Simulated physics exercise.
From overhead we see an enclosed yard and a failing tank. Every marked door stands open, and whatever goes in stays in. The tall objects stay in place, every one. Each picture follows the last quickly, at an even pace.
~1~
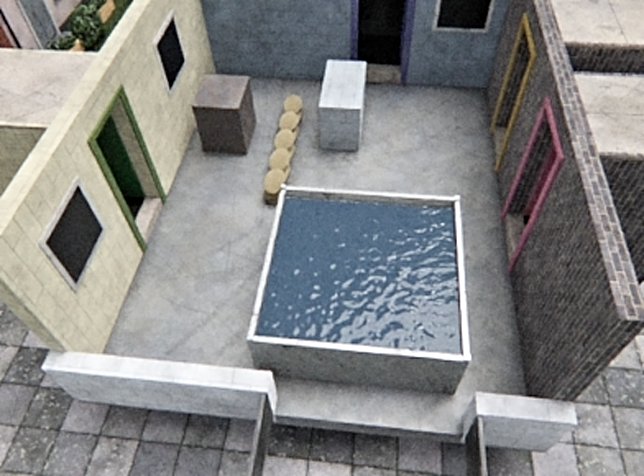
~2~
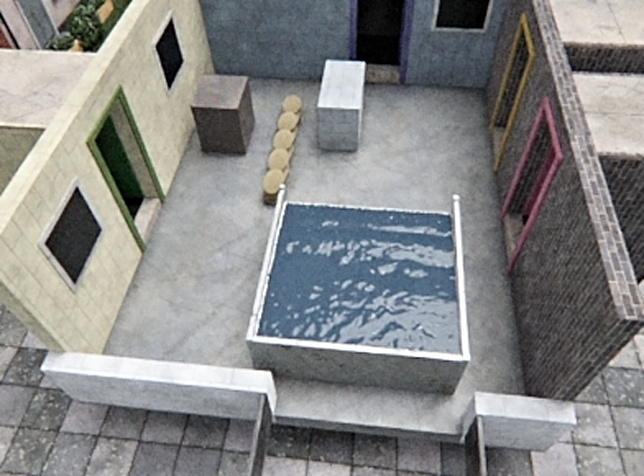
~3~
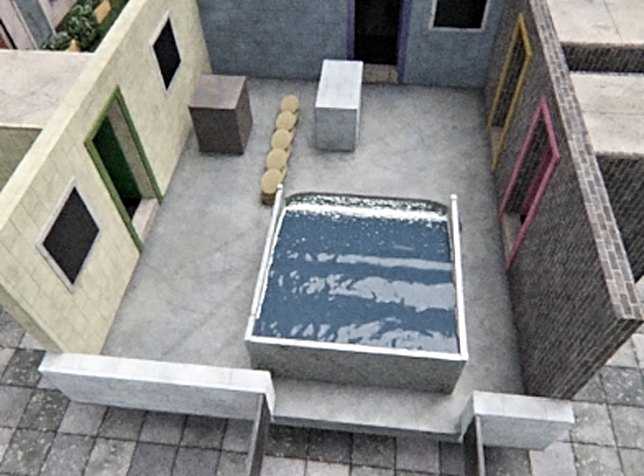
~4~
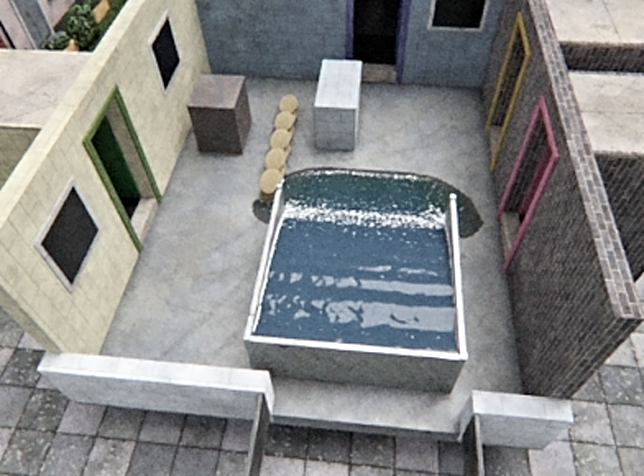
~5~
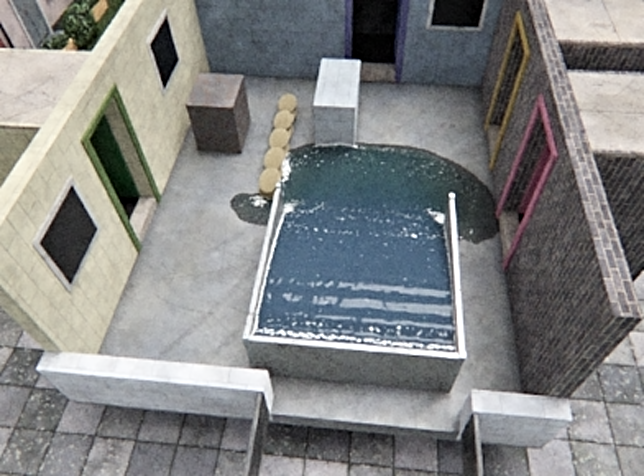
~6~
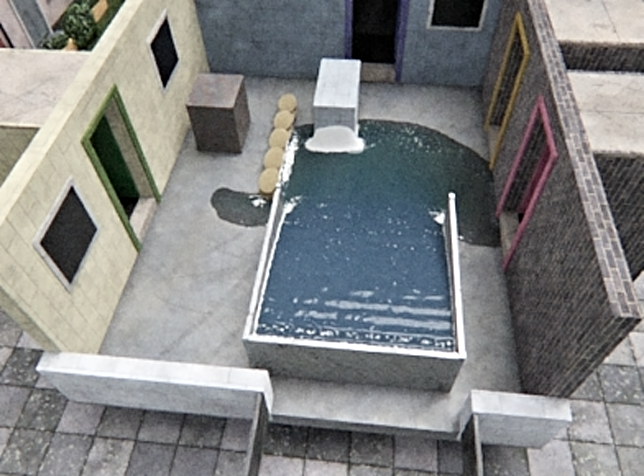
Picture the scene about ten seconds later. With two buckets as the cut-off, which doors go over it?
Yellow door: Above two buckets. Pink door: Two buckets at most. Green door: Two buckets at most. Blue door: Above two buckets.
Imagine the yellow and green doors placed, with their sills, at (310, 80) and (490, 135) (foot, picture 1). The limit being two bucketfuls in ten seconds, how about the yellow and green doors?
After that, the yellow door tops the limit and the green door tops the limit.
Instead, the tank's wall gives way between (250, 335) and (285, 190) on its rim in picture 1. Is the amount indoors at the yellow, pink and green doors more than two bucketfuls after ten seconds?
Result - yellow door: Below the limit; pink door: Below the limit; green door: Above the limit.
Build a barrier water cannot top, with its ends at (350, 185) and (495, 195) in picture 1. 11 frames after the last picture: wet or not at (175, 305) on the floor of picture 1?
My call for that point: Left unsoaked.
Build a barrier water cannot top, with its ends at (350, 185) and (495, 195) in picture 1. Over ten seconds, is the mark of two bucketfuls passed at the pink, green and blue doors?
The pink door tops the mark, the green door stays shy of it and the blue door stays shy of it.
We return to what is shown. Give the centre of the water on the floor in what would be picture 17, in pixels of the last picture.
Near pixel (372, 181).
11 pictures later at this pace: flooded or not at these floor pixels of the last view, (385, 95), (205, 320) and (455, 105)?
First swamped, then spared, then swamped.
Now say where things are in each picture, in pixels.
Still water in the water tank at (363, 265), in the first picture.
Water pours out on the water tank's far side and has run to a hidden place, in the second picture.
The front is at a hidden place, out from the gap on the water tank's far side, in the third picture.
The front is at (463, 198), out from the gap on the water tank's far side, in the fourth picture.
The front is at (479, 186), out from the gap on the water tank's far side, in the fifth picture.
The front is at (410, 126), out from the gap on the water tank's far side, in the sixth picture.
A moment on, water covers 50 % of the floor; the yellow door wet at the sill, nothing in, the pink door wet at the sill, nothing in, the green door not reached, the blue door under two buckets in.
Next, water covers 55 % of the floor; the yellow door under two buckets in, the pink door wet at the sill, nothing in, the green door wet at the sill, nothing in, the blue door over two buckets in.
Then, water covers 70 % of the floor; the yellow door far over two buckets in, the pink door wet at the sill, nothing in, the green door wet at the sill, nothing in, the blue door far over two buckets in.
Later, water covers 95 % of the floor; the yellow door far over two buckets in, the pink door wet at the sill, nothing in, the green door wet at the sill, nothing in, the blue door far over two buckets in.
In the end, water covers 95 % of the floor; the yellow door far over two buckets in, the pink door wet at the sill, nothing in, the green door wet at the sill, nothing in, the blue door far over two buckets in.
